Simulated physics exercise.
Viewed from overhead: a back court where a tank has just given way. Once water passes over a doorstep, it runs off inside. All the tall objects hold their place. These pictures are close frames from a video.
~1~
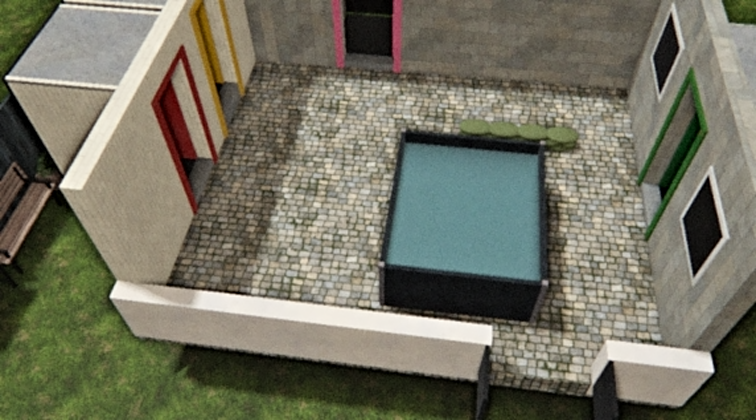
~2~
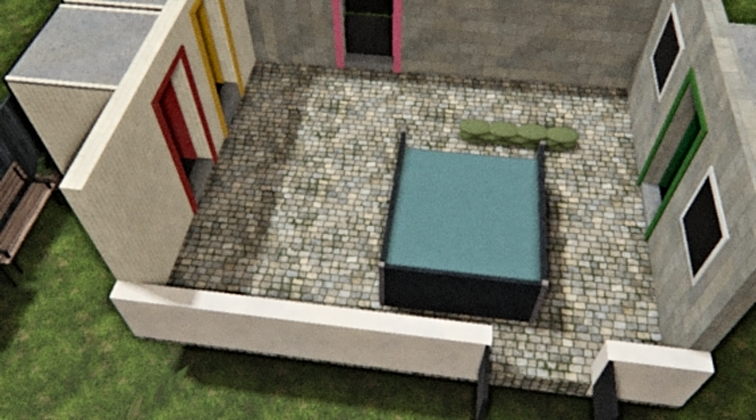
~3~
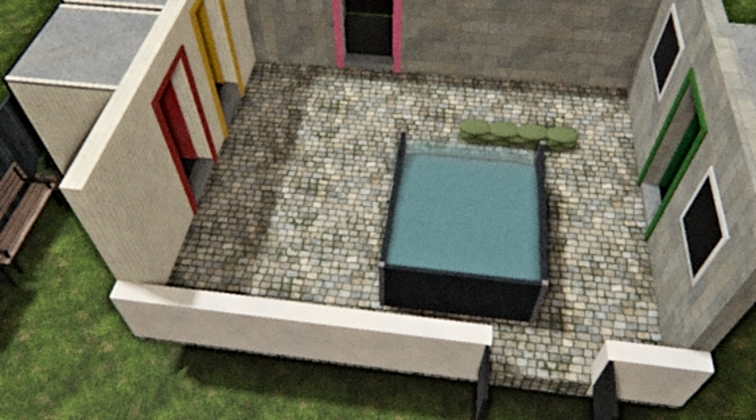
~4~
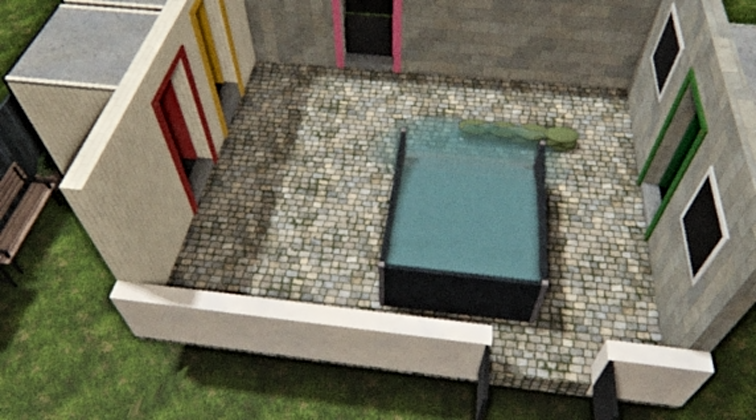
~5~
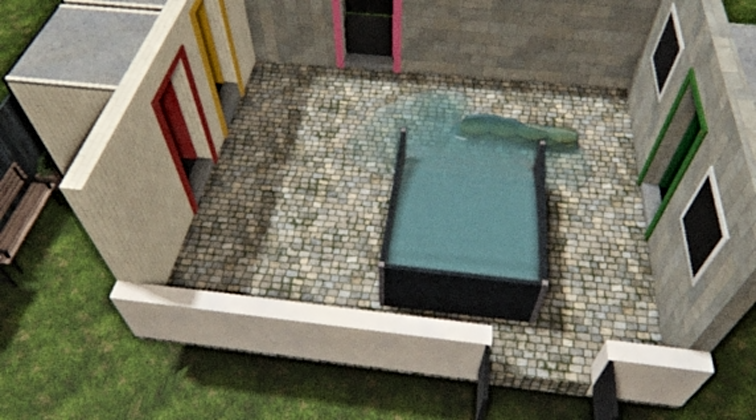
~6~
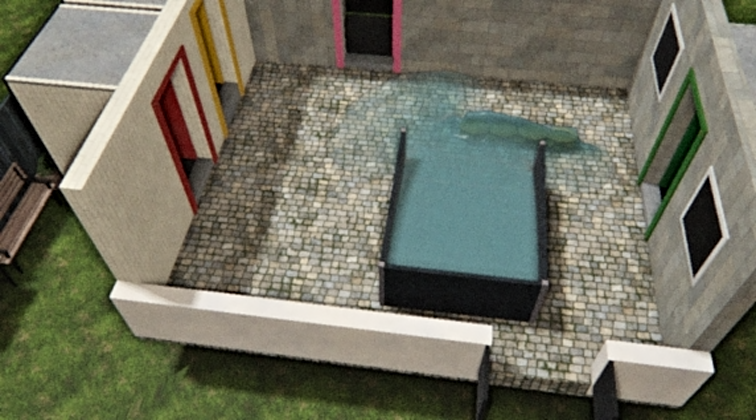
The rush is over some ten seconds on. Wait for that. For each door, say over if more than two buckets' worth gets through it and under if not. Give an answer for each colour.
Result: Red door: At most two buckets, yellow door: At most two buckets, pink door: Over two buckets, green door: Over two buckets.
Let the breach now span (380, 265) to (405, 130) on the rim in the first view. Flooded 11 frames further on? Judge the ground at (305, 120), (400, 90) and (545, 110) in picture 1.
One after the other: Flooded, clear, dry.
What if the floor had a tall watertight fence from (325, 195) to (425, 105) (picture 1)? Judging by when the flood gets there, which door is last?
It is the red door.
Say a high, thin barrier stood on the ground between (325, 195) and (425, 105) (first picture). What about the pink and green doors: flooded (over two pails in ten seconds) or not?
As I read it, the pink one remains below while the green one ends up above.
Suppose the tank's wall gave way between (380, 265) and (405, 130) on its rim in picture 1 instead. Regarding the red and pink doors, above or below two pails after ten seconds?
Note - red door: Past the mark, pink door: Past the mark.
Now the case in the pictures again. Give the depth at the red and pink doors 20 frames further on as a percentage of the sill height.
I'd put the first at close to 50 per cent and the second at close to 140 per cent.
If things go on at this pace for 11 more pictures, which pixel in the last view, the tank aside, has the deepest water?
Deepest point: Roughly (257, 61).
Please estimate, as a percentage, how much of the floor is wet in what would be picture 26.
Roughly 75 percent, I'd say.
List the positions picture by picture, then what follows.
The first frame shows still water in the water tank at (467, 204).
In the second frame, the front is at a hidden place, out from the gap on the water tank's far side.
In the third frame, the front is at a hidden place, out from the gap on the water tank's far side.
In the fourth frame, water pours out on the water tank's far side and has run to (558, 152).
In the fifth frame, the front is at (421, 94), out from the gap on the water tank's far side.
In the sixth frame, water pours out on the water tank's far side and has run to (418, 73).
A moment on, water covers 40 % of the floor; the red door not reached, the yellow door not reached, the pink door under two buckets in, the green door under two buckets in.
Next, water covers 50 % of the floor; the red door not reached, the yellow door wet at the sill, nothing in, the pink door far over two buckets in, the green door over two buckets in.
Then, water covers 75 % of the floor; the red door wet at the sill, nothing in, the yellow door wet at the sill, nothing in, the pink door far over two buckets in, the green door far over two buckets in.
Later, water covers 95 % of the floor; the red door wet at the sill, nothing in, the yellow door wet at the sill, nothing in, the pink door far over two buckets in, the green door far over two buckets in.
In the end, water covers 95 % of the floor; the red door wet at the sill, nothing in, the yellow door wet at the sill, nothing in, the pink door far over two buckets in, the green door far over two buckets in.
